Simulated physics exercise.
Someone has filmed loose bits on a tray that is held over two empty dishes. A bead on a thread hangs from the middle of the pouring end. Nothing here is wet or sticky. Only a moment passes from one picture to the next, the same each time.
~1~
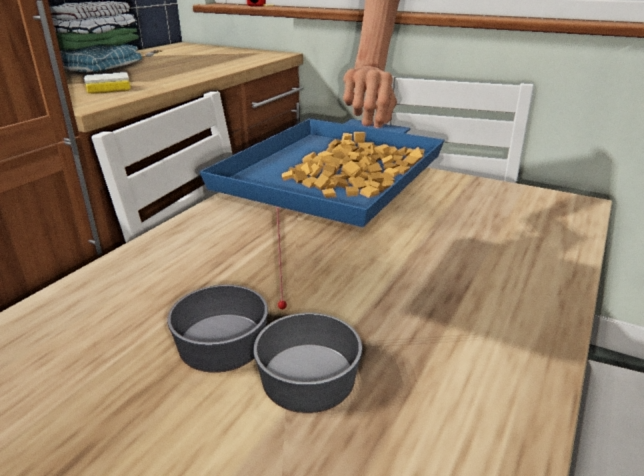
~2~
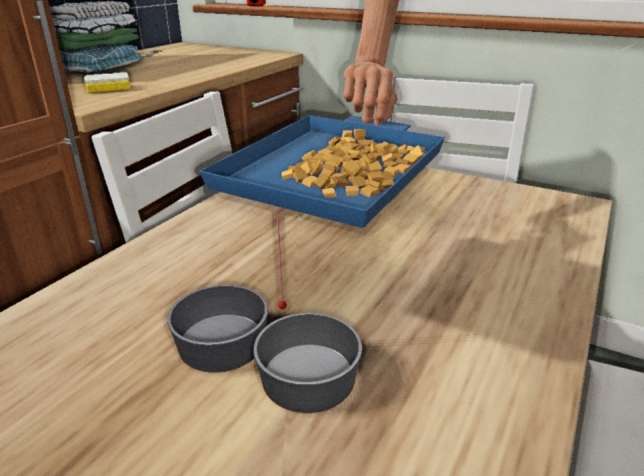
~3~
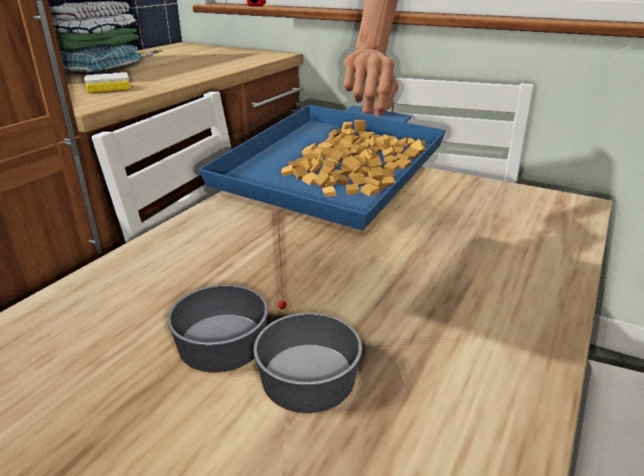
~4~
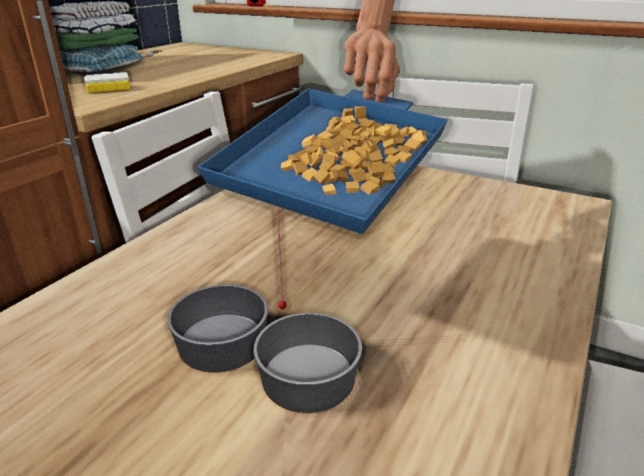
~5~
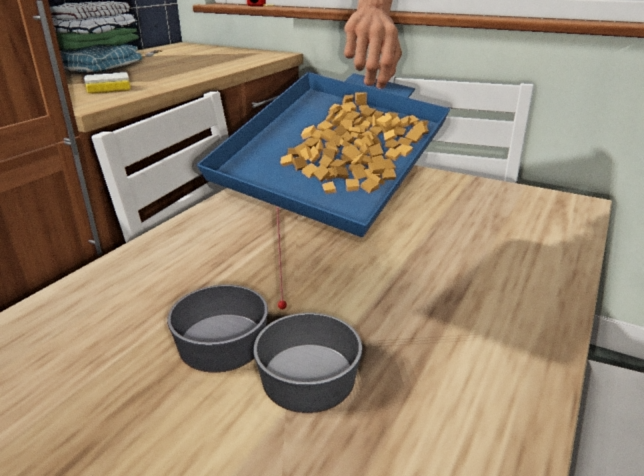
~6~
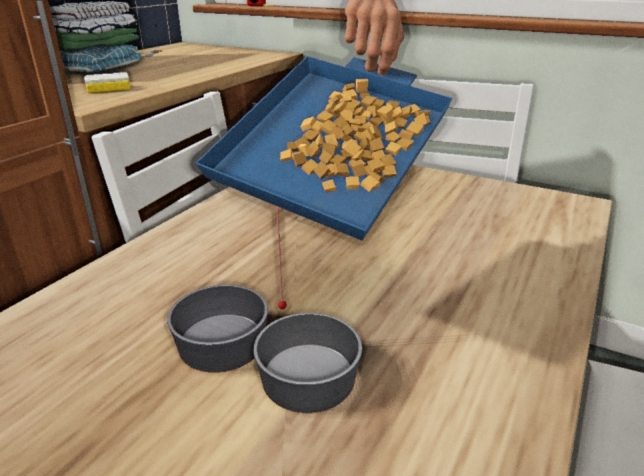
At first, a hand holds a blue tray of small golden-brown squares nearly level above two empty grey dishes on a wooden table. The hand then lifts the far end steadily, tilting the tray clearly toward the front with its right front corner lowest, while the squares stay bunched on it.
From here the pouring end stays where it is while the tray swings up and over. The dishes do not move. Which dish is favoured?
It favours the right-hand dish.
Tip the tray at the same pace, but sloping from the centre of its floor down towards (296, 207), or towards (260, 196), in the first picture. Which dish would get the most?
In turn: The right-hand dish; the left-hand dish.
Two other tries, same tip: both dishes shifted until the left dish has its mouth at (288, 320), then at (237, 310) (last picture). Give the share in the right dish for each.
About 70 and 90 per cent.
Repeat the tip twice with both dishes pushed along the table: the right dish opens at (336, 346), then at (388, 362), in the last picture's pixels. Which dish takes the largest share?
At the first place the right dish, at the second the dish on the right.
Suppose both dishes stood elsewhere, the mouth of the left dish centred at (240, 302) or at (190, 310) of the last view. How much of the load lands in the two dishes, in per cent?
Roughly 80 per cent, and 20 per cent.
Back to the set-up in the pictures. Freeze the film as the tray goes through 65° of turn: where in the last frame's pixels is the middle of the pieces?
Close to (345, 201).
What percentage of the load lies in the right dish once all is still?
Roughly 60 in a hundred.
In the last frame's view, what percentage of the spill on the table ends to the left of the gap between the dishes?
About 0 per cent.
Just after the last frame, tray tipped steeply; almost all on the tray; just a few in the air.
A moment on, tray tipped past a quarter turn; roughly a third on the tray; roughly a quarter in the right dish; about a tenth outside both; roughly a quarter in the air.
Further on, tray tipped past a quarter turn; roughly two thirds in the right dish; roughly a third outside both.
When it is over, tray tipped past a quarter turn; roughly two thirds in the right dish; not one in the left dish; roughly a third outside both.
